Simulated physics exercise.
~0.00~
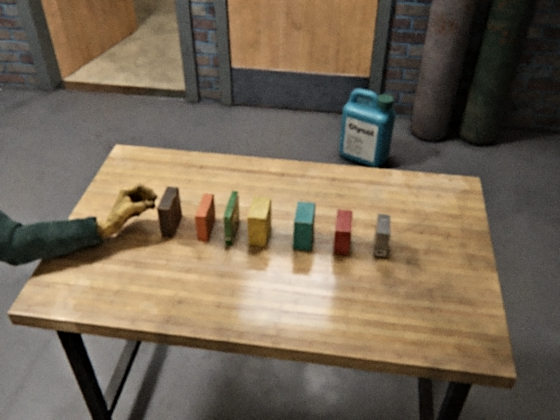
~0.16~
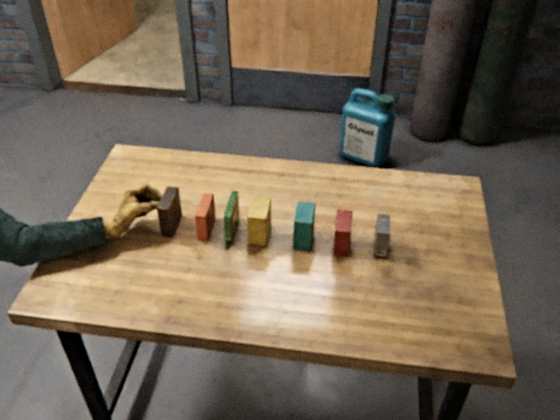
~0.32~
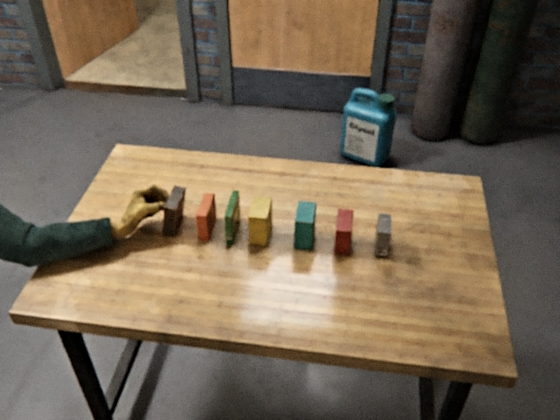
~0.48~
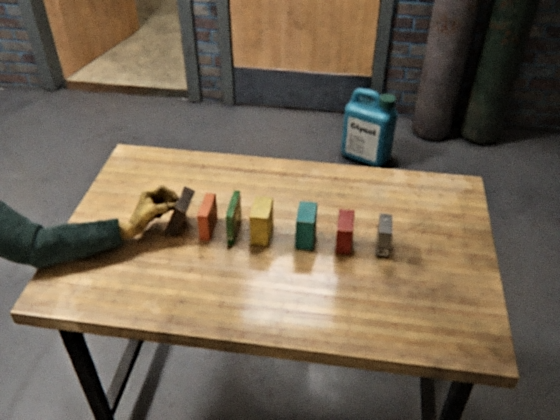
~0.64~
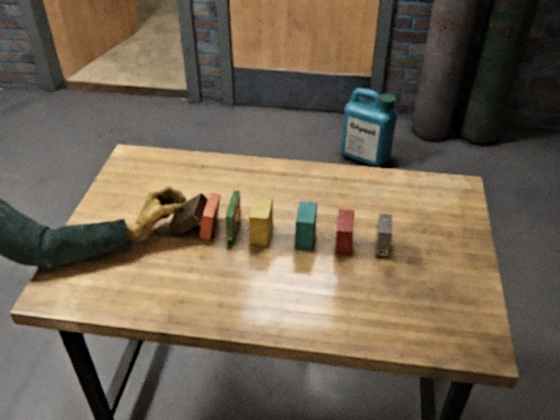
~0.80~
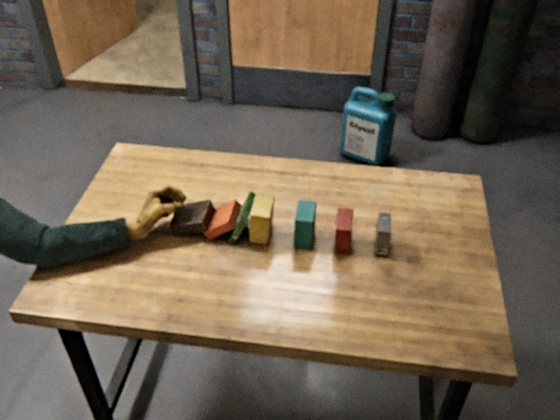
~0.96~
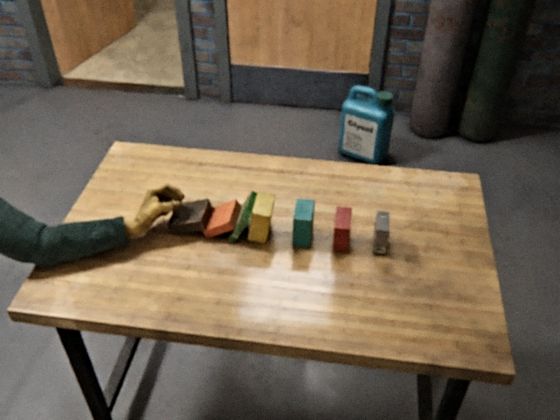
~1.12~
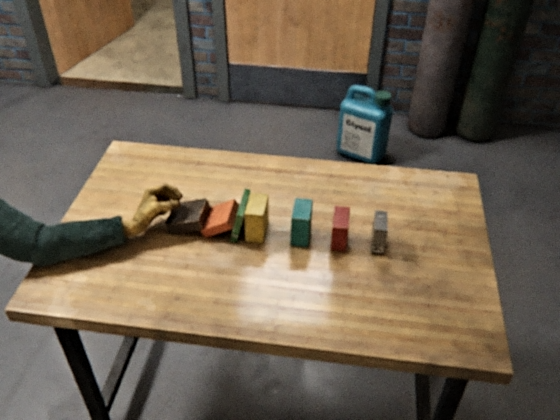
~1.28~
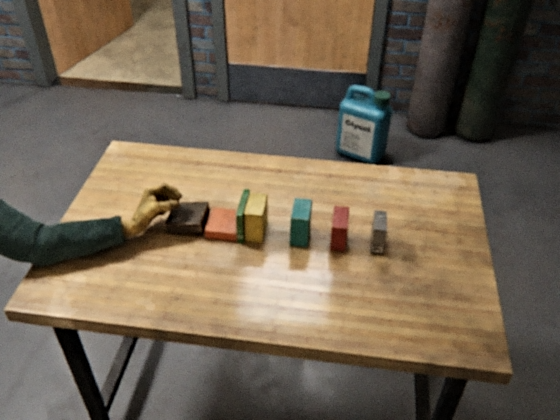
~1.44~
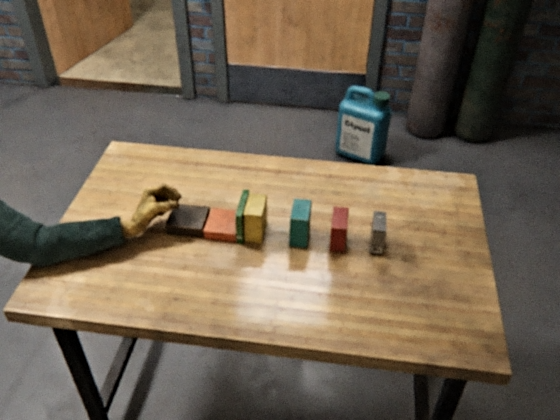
Gloved hand tipping a black block rightward onto an orange block, both toppling while the green, yellow and farther pieces stay standing.
